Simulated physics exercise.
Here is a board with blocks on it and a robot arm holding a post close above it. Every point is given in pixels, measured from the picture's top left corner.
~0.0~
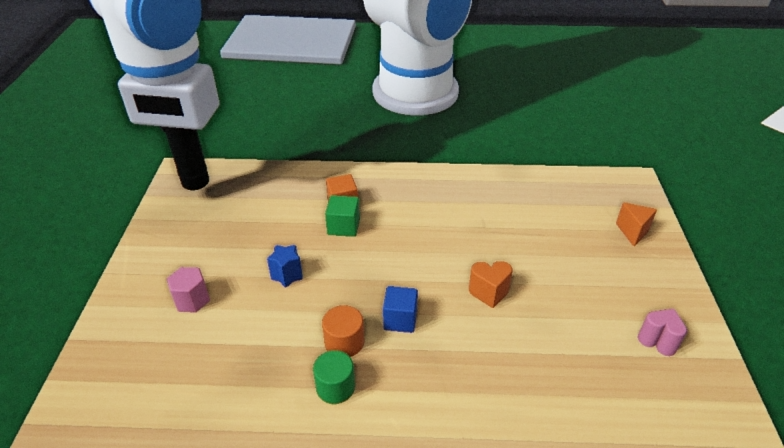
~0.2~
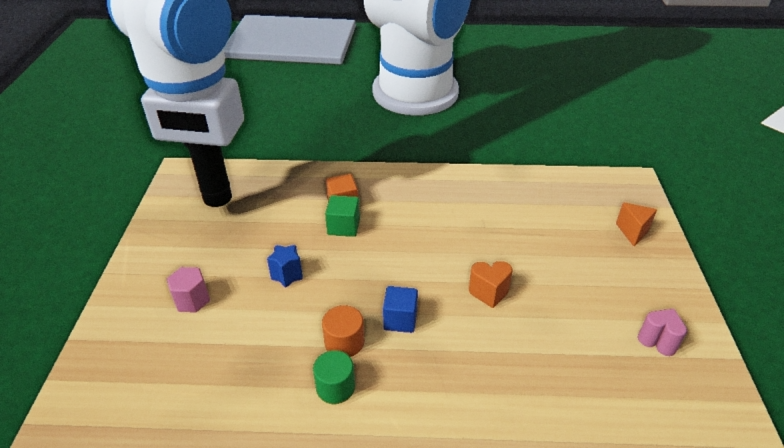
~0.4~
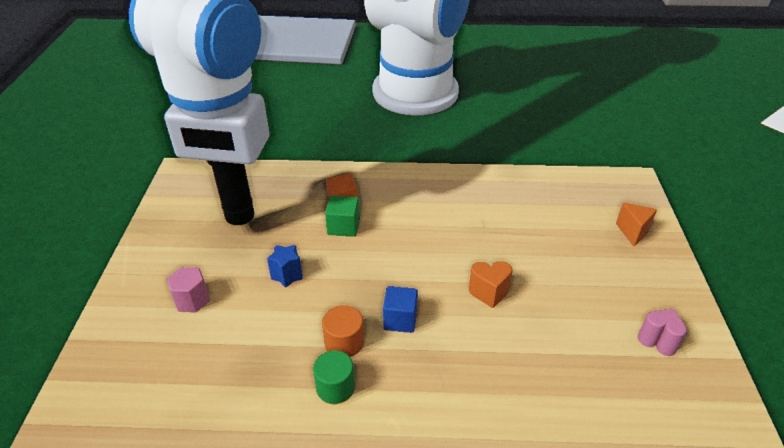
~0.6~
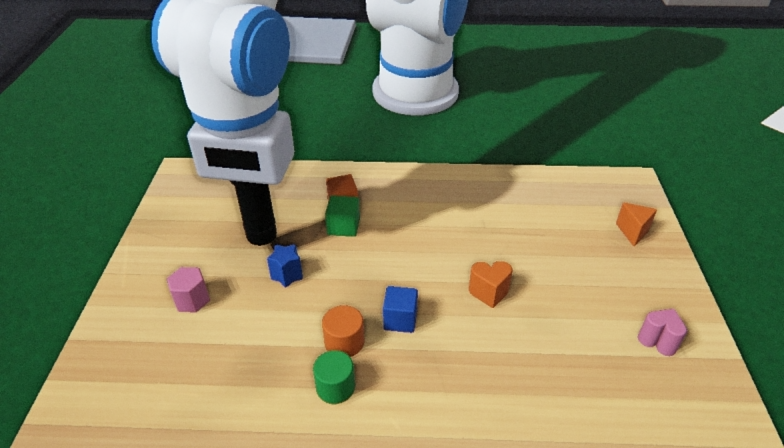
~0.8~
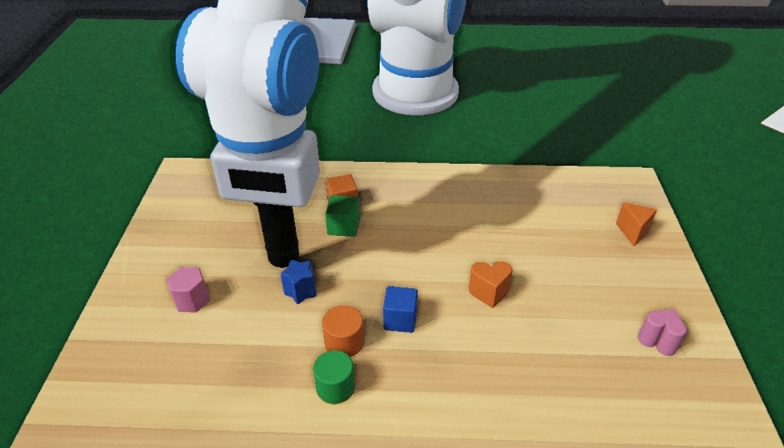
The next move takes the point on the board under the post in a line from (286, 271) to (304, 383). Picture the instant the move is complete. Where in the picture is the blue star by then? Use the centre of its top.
By then it is at (325, 310).
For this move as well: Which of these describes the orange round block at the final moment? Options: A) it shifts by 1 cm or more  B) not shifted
Correct choice: A.
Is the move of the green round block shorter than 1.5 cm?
It seems so.
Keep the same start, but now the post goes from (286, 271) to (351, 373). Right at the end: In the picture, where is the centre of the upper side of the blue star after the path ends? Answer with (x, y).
Pixel (382, 366).
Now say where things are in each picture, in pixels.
The first frame shows tip of the post at (196, 183), middles of tops, blue star at (284, 254), green round block at (333, 366), green square at (342, 205), orange round block at (343, 320).
The second frame shows post at (218, 199), nothing pushed.
The third frame shows post at (240, 217), nothing pushed.
The fourth frame shows post at (262, 236), nothing pushed.
The fifth frame shows post at (284, 258), blue star at (298, 270), green round block at (333, 366), green square at (342, 205), orange round block at (343, 320).
What follows on the original path. One third of the way, post at (290, 292); blue star at (316, 297), turned 45° anticlockwise.
Two thirds of the way, post at (296, 329); blue star at (326, 310), turned 115° anticlockwise; orange round block at (357, 325).
At the end, post at (302, 370); blue star at (325, 311), turned 120° anticlockwise; green round block at (338, 371); green square unmoved; orange round block at (358, 325).
